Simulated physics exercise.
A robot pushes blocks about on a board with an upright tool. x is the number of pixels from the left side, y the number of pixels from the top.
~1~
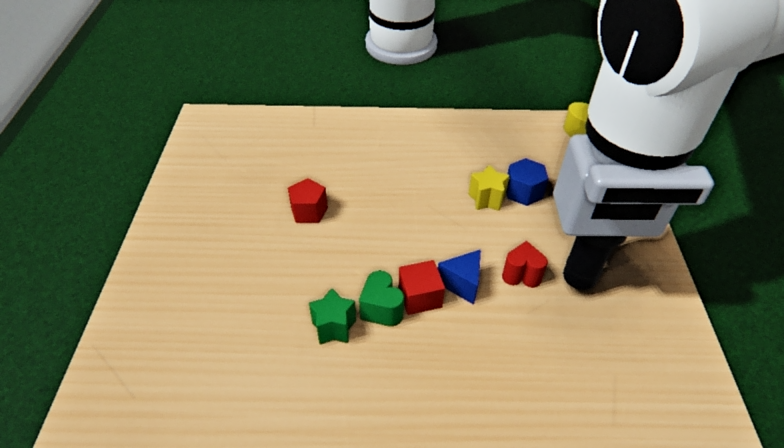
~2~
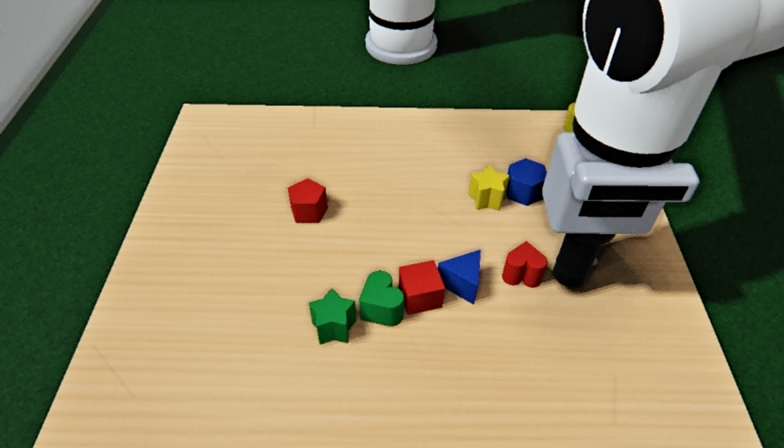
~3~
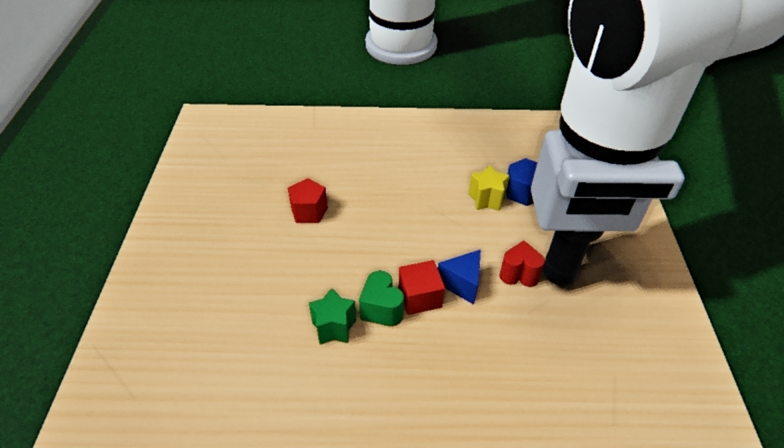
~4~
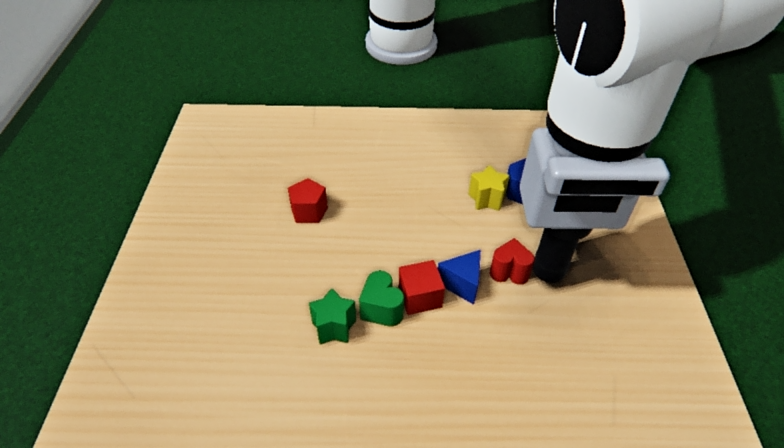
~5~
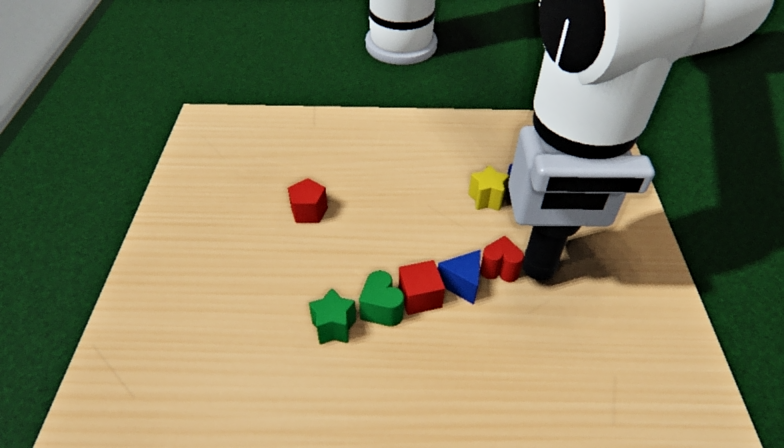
Robot arm moving left across a wooden board, its black upright tool pushing a red heart towards a blue triangle.
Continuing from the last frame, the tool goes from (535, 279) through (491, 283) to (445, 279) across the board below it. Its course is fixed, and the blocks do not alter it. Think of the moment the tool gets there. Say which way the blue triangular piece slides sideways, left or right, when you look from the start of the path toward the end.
It moves off to the right.
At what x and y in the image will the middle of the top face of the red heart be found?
Its top middle: (471, 235).
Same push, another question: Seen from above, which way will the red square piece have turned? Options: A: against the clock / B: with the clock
My pick is A.
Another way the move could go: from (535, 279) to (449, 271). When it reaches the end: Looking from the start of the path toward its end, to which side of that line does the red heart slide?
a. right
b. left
It's a.
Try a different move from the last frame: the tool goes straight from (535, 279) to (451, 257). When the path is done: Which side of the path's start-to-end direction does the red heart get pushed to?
Well, taking the path from its start to its end as straight ahead, the red heart moves to the right.
The first path, step by step. Halfway along, tool (493, 273); red square piece (418, 277); blue triangular piece (458, 259), turned 35° anticlockwise; red heart (477, 239), turned 75° clockwise.
At the end, tool (446, 269); green heart (378, 292); red square piece (409, 276), turned 25° anticlockwise; blue triangular piece (420, 247), turned 15° clockwise; red heart (471, 235), turned 105° clockwise.
